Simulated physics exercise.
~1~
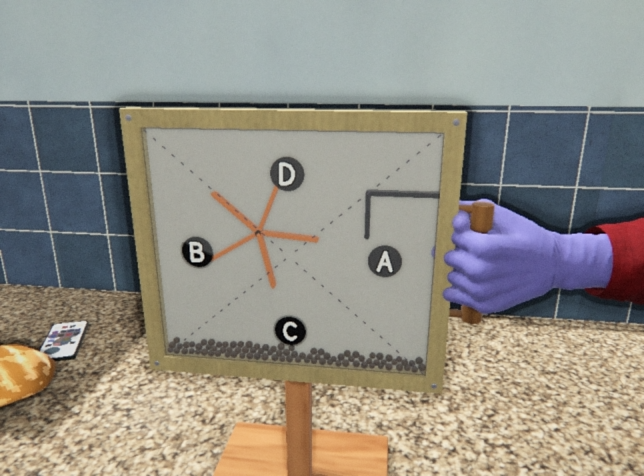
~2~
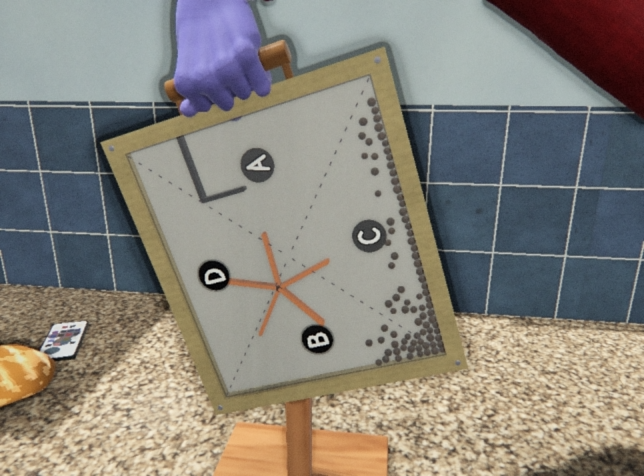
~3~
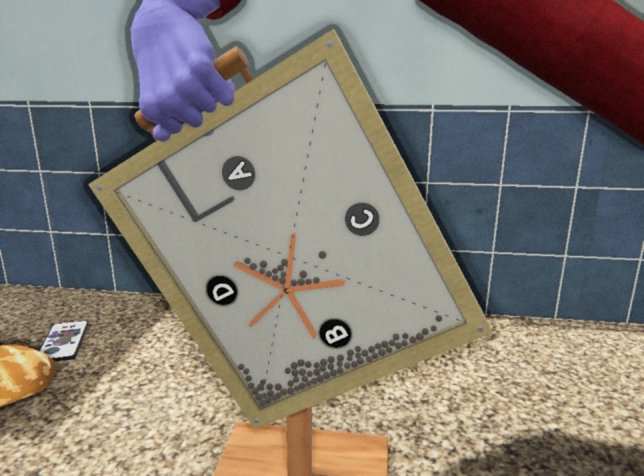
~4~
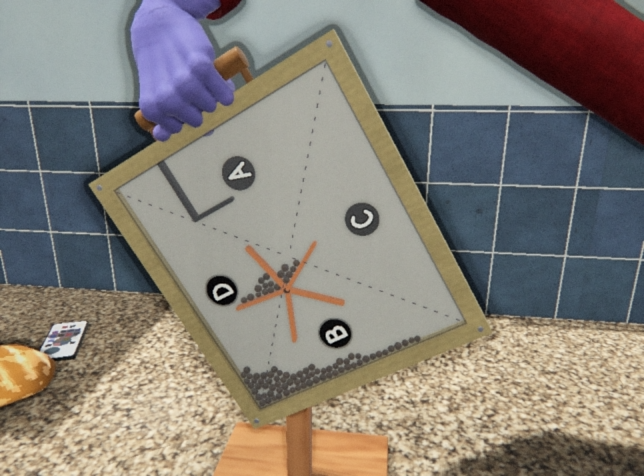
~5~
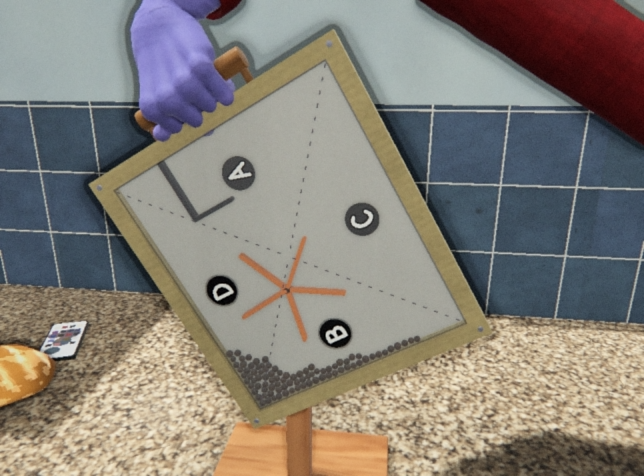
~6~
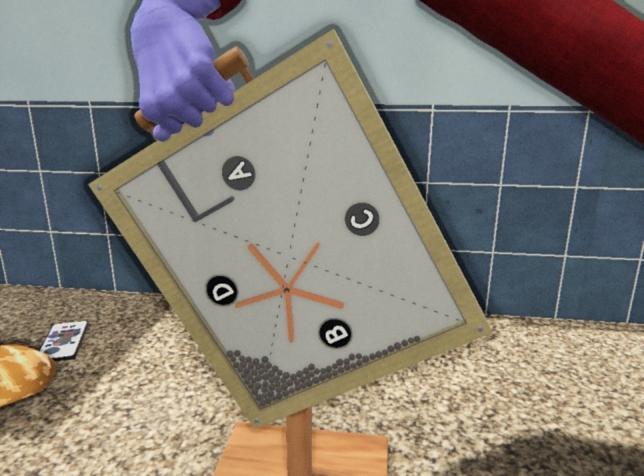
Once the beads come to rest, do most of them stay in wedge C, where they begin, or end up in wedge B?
Most of the beads end up in wedge B, piled along the bottom edge and into the lowest corner, with the rest in wedge D.
